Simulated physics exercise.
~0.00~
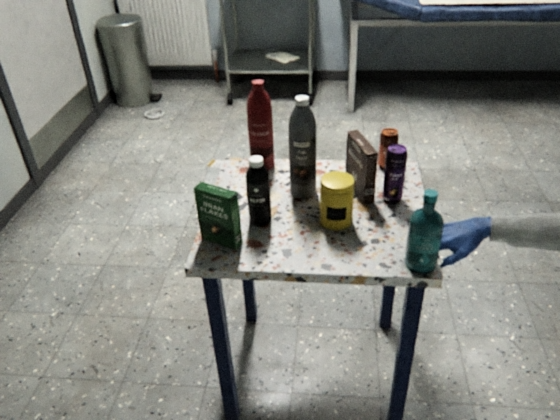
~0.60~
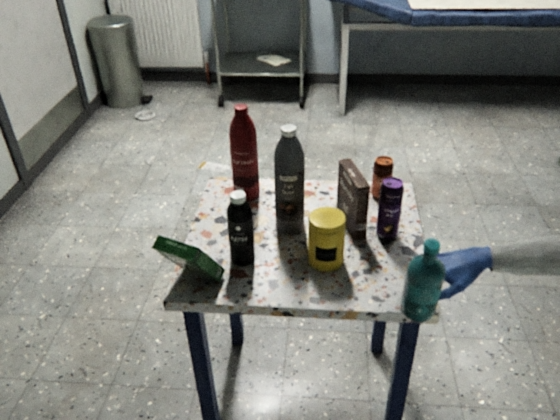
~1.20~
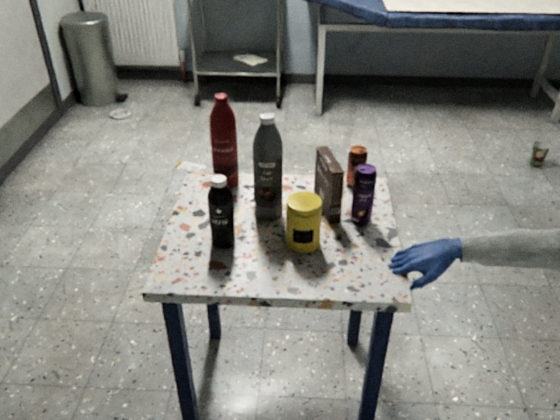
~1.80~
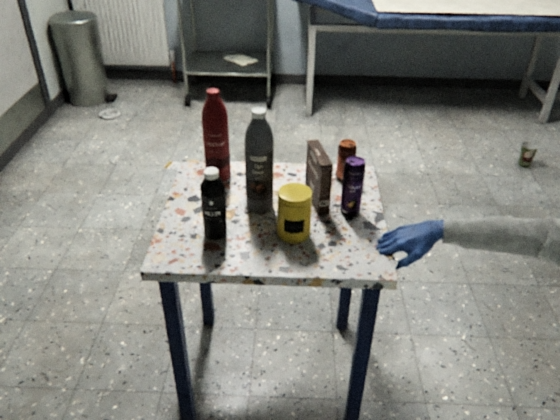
In a tiled room, a blue-gloved hand rested at the right edge of a speckled table crowded with bottles and cans; the green packet tipped leftward, then it and the turquoise bottle were gone from the top, while the rest stayed standing.
